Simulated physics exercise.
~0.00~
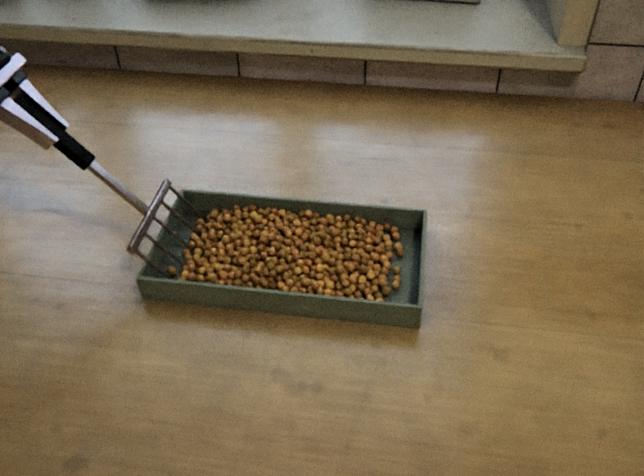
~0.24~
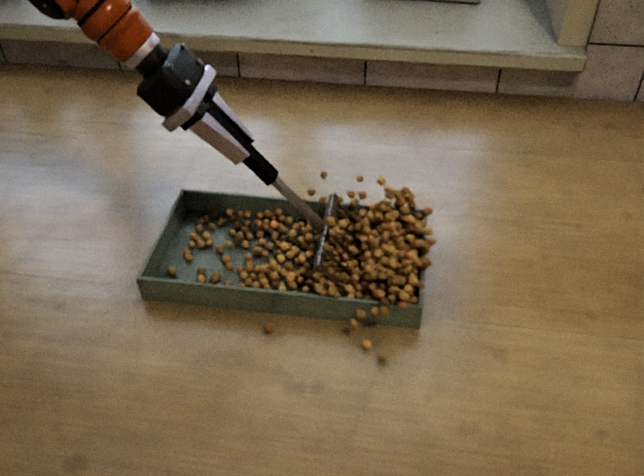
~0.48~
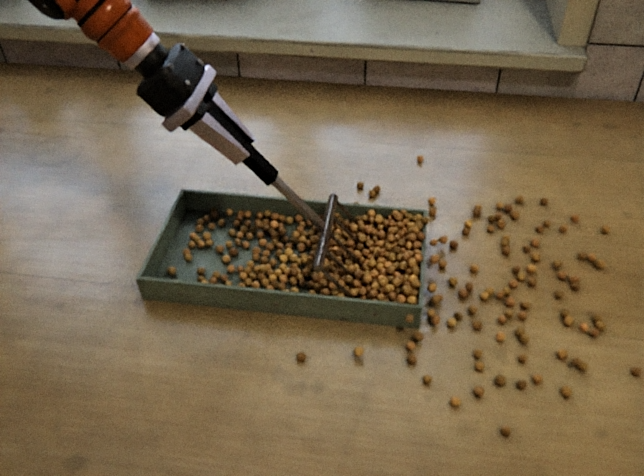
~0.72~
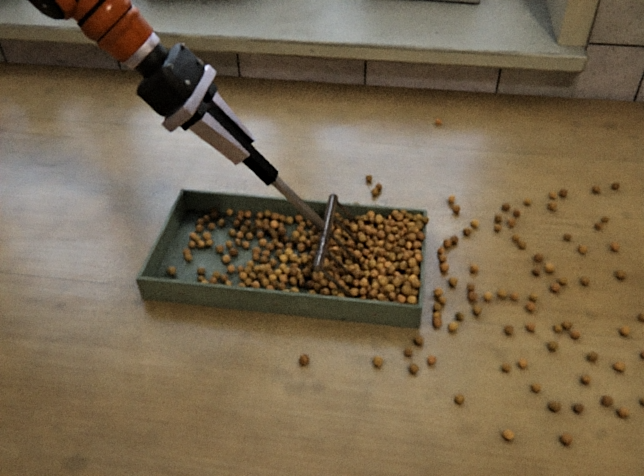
A robot arm dragged a fork to the right through a green tray of dried chickpeas, piling them against the far end until many spilled over and scattered across the table, then it stayed still with most of them left in the tray.
